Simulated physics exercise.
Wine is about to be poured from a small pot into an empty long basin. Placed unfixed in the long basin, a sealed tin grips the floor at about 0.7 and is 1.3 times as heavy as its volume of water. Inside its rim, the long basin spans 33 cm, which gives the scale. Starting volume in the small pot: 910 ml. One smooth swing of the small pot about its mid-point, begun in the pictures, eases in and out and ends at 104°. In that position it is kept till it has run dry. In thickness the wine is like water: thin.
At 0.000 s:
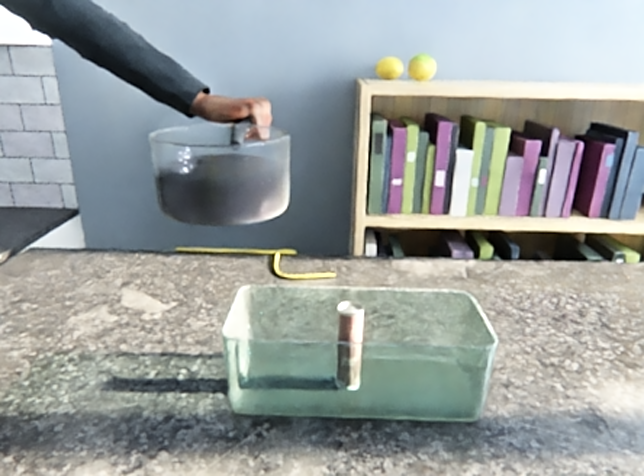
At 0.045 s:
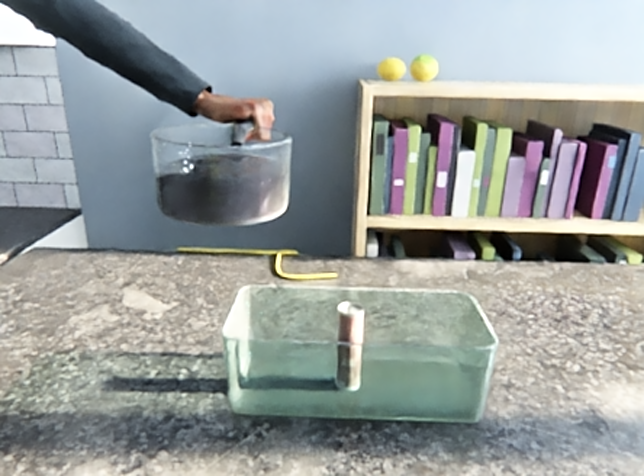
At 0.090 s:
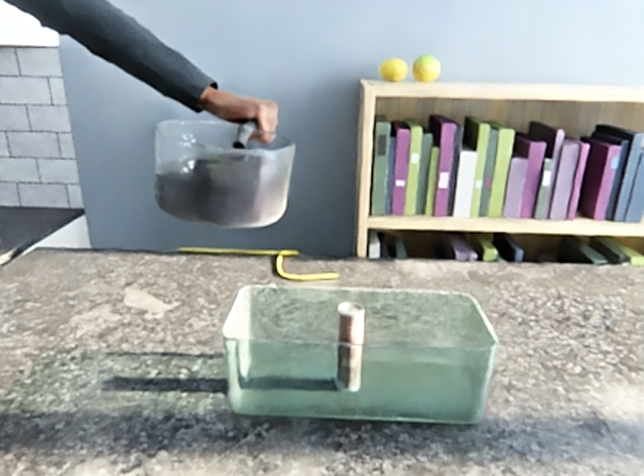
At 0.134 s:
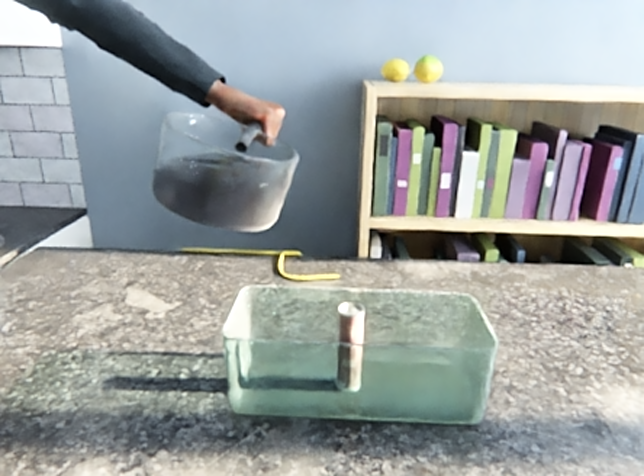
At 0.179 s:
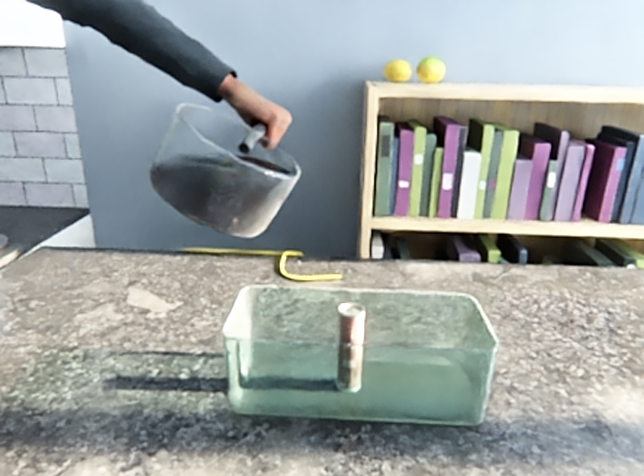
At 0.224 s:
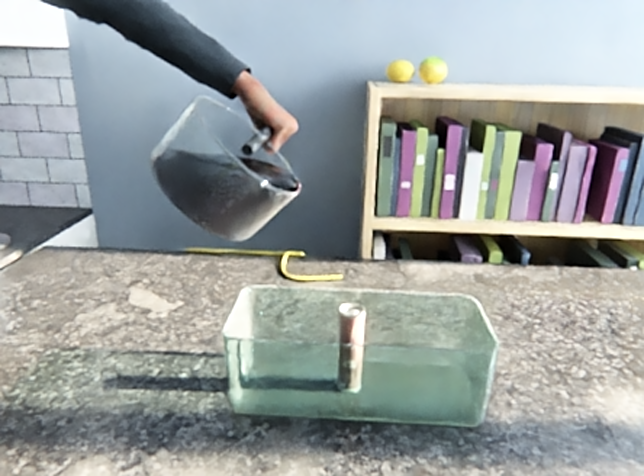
A hand held a clear pot of dark liquid above and to the left of a greenish glass basin on a stone counter, then steadily tilted it to the right toward its rim.
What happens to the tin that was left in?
It is knocked down.
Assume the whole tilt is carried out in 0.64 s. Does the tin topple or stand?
Then it goes over.
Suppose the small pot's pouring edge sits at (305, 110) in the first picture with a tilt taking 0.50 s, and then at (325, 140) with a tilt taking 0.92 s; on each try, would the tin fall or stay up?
Trial 1 - tin tips; trial 2 - tin stays standing.
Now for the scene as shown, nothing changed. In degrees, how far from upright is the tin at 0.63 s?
I'd say it is close to 5 degrees off upright.
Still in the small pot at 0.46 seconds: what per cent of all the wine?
At that time about 30 in a hundred parts are still held.
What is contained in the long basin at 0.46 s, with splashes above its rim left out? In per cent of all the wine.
I reckon close to 14 percent of it.
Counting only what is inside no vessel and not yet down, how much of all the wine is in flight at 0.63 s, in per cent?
Around 12 percent of the liquid.
After 0.46 s the tilt is 102° and 30 per cent is still to pour; the tin stands where it began.
After 0.63 s the tilt is 104° and 9 per cent is still to pour; the tin leans 5°.
After 0.81 s the tilt is 104° and 2 per cent is still to pour; the tin leans 37°.
After 1.00 s the tilt is 104° and 0 per cent is still to pour; the tin lies on its side.
In the end the tin lies on its side.
